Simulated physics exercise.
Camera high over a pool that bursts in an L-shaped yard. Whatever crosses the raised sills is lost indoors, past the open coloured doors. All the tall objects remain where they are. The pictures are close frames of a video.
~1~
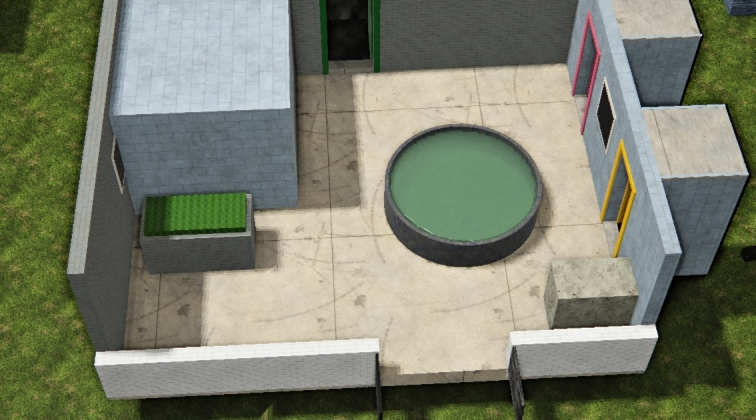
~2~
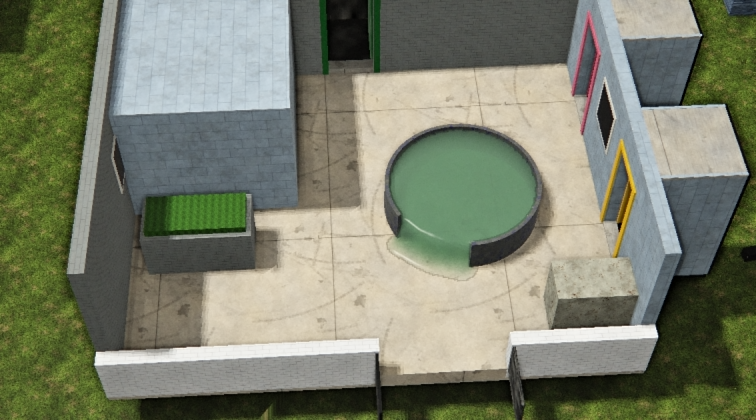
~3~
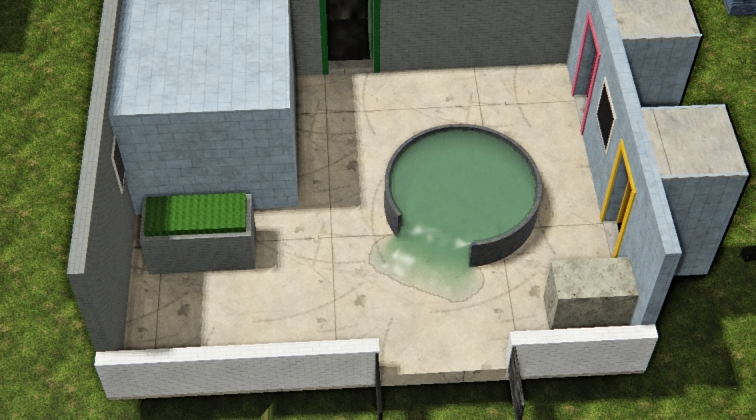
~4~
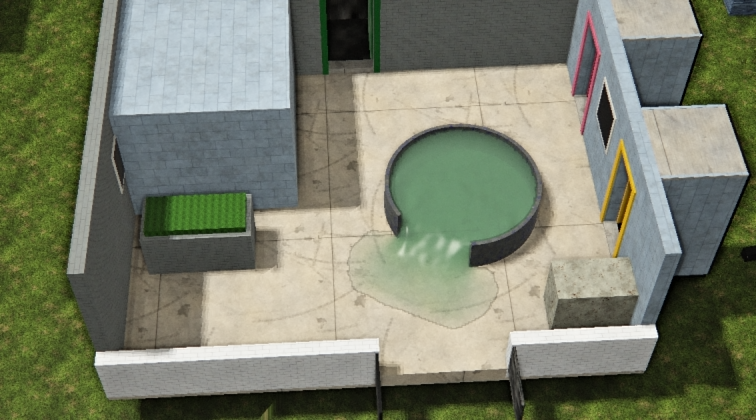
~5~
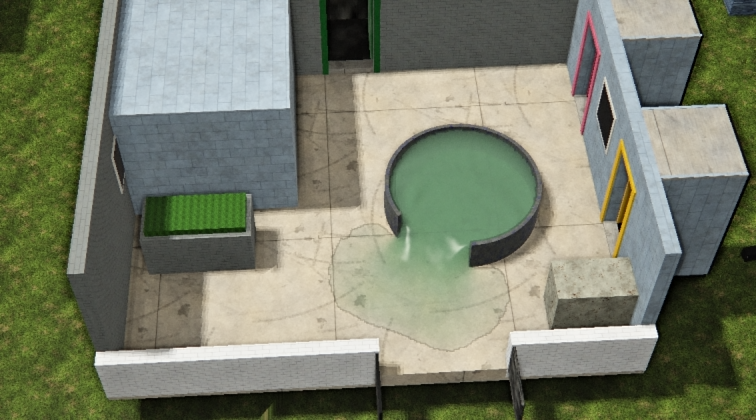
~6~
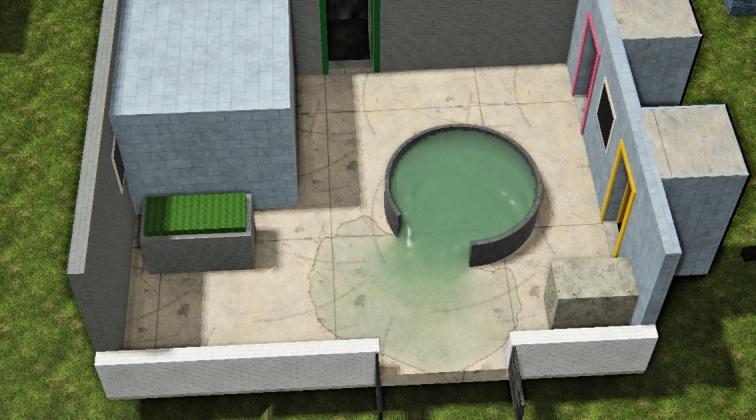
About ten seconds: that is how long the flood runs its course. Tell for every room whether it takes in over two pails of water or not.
The pink door does not, the green door does not, the yellow door does not.
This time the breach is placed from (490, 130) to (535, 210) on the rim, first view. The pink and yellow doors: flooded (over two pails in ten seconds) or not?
Looking at both, I'd say the pink door crosses the line and the yellow door crosses the line.
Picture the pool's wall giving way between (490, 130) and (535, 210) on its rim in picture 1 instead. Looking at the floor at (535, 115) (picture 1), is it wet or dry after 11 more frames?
There: Wet.
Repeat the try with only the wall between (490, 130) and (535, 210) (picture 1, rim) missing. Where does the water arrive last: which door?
Coming last is the one in green.
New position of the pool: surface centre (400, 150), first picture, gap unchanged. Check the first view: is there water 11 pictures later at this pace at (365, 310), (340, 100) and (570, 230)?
Going through the three places: In the spill, out of reach, out of reach.
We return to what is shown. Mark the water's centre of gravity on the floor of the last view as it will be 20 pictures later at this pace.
The centre of mass sits at about (375, 259).
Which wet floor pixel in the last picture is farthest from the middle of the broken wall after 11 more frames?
The wet edge reaches furthest near (122, 376).
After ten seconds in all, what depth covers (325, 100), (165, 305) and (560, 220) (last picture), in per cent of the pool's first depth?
Estimated readings in sequence: 0, 20, 0 percent.
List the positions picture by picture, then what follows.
In the first picture, the pool at (463, 185) is whole and still.
In the second picture, the front is at (470, 275), out from the gap at (431, 250).
In the third picture, the front is at (478, 284), out from the gap at (431, 252).
In the fourth picture, the front is at (455, 324), out from the gap at (431, 253).
In the fifth picture, the front is at a hidden place, out from the gap at (431, 252).
In the sixth picture, the front is at a hidden place, out from the gap at (431, 252).
A moment on, water covers 25 % of the floor; the pink door not reached, the green door not reached, the yellow door not reached.
Next, water covers 30 % of the floor; the pink door not reached, the green door not reached, the yellow door not reached.
Then, water covers 40 % of the floor; the pink door not reached, the green door not reached, the yellow door not reached.
Later, water covers 45 % of the floor; the pink door not reached, the green door not reached, the yellow door not reached.
In the end, water covers 55 % of the floor; the pink door not reached, the green door not reached, the yellow door not reached.
